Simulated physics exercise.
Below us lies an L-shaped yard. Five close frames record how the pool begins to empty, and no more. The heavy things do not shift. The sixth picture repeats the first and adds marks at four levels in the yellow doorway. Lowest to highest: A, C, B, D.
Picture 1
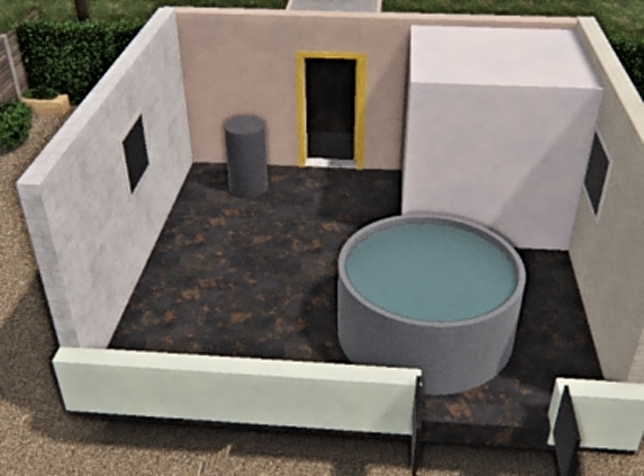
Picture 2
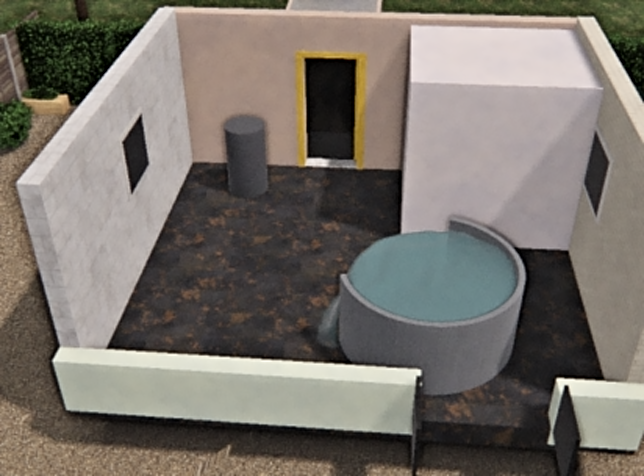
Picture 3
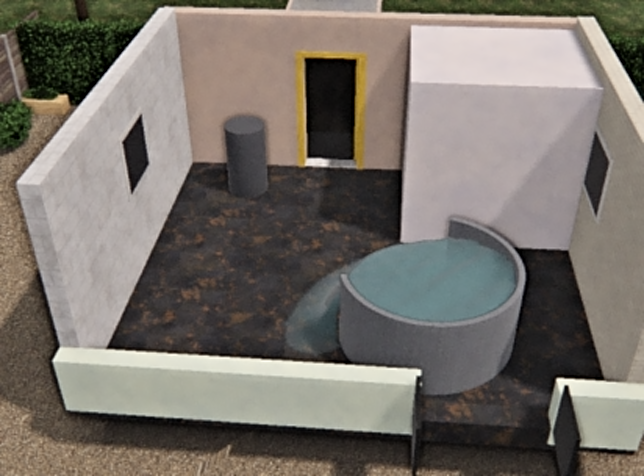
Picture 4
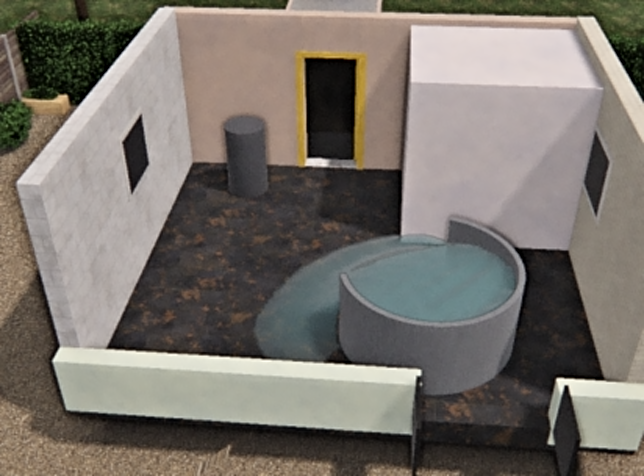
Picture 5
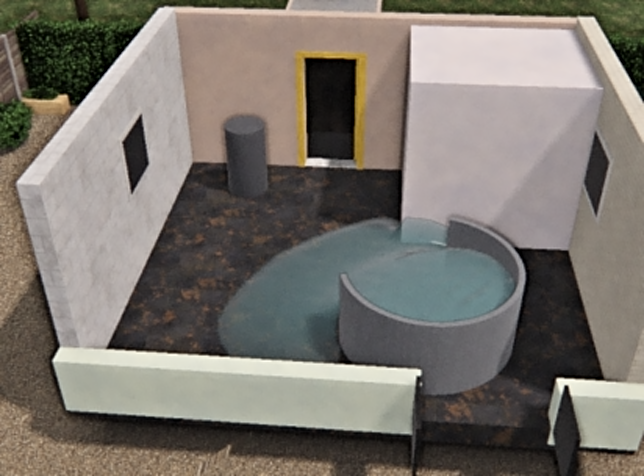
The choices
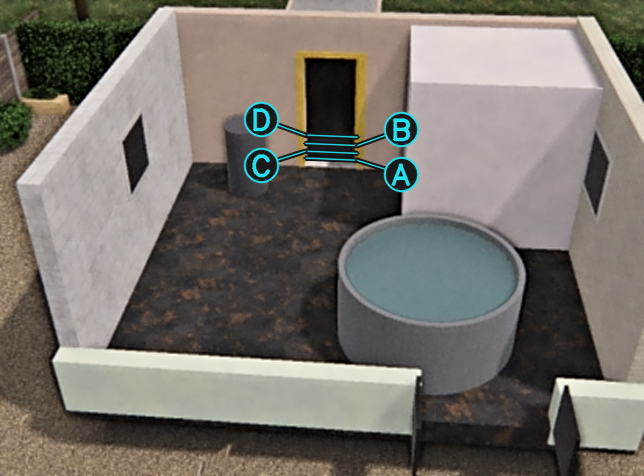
In a walled yard with a yellow-framed doorway, a round pool sat full and still until part of its wall disappeared, and water poured out and spread leftward across the dark ground.
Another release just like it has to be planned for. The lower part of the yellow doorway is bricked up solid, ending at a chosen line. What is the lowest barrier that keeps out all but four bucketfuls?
The limit is C.
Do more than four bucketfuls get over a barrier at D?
No, not at all.
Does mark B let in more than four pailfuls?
No, that is safe.
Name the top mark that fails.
That would be A.
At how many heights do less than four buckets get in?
Three of them.
On the marked copy, A at (331, 159); B at (331, 144); C at (331, 152); D at (331, 136); from the bottom up A, C, B, D.
With A, about 11 bucketfuls get in.
With B, nothing gets over.
With C, a bucket or two gets in.
With D, nothing gets over.
